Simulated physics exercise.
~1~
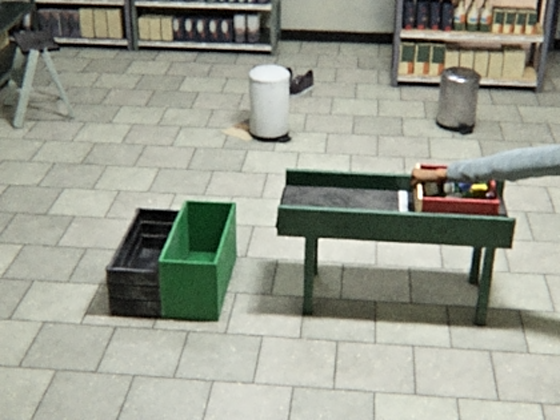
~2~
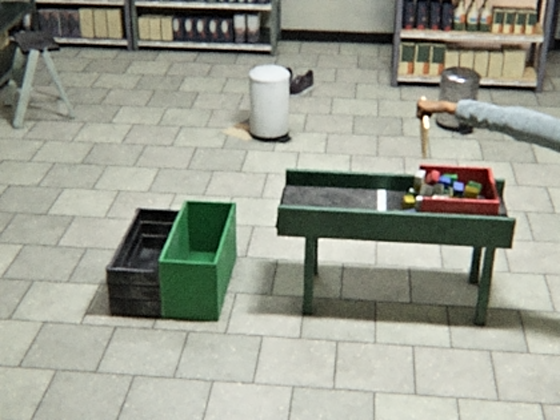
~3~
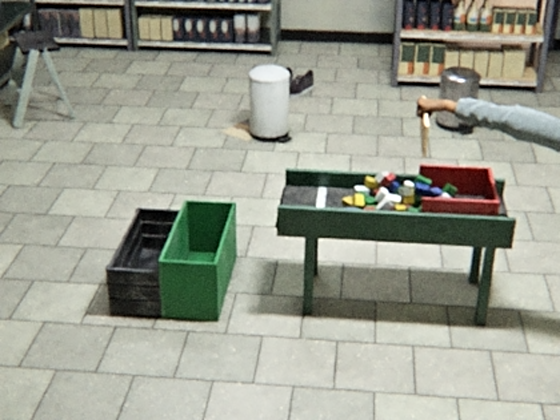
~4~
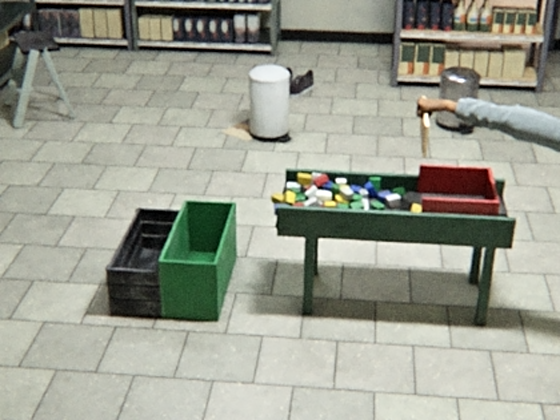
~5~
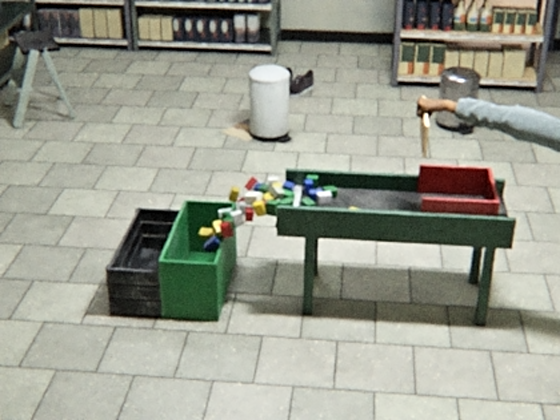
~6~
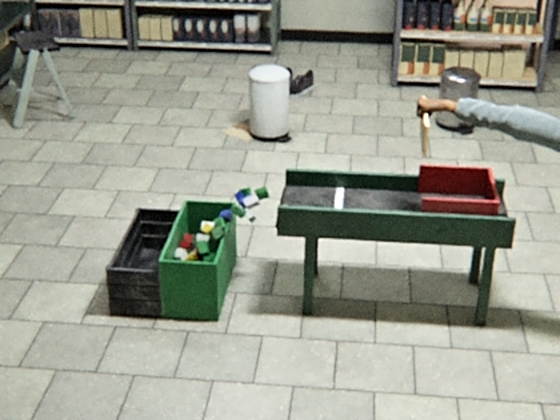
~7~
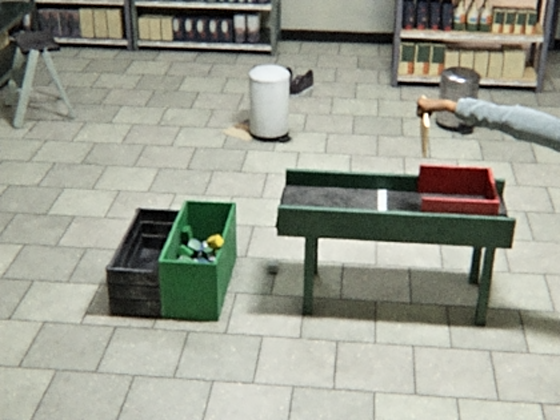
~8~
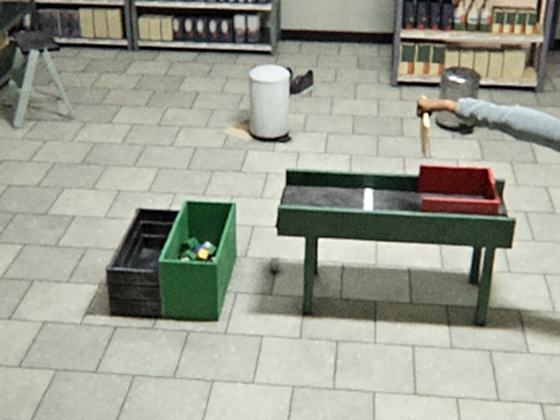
In a room with a tiled floor and stocked shelves along the back, a green conveyor stands to the right of a green tote and a black box. An arm reaches in from the right and lifts a gate at the front of a red pen full of colourful toy bricks. The dark belt carries the bricks left out of the pen, spreading them along its length. They tumble off the left end in a stream and drop into the green tote. At the end the belt is empty, bricks lie in the tote, and a single one rests on the floor between tote and conveyor.
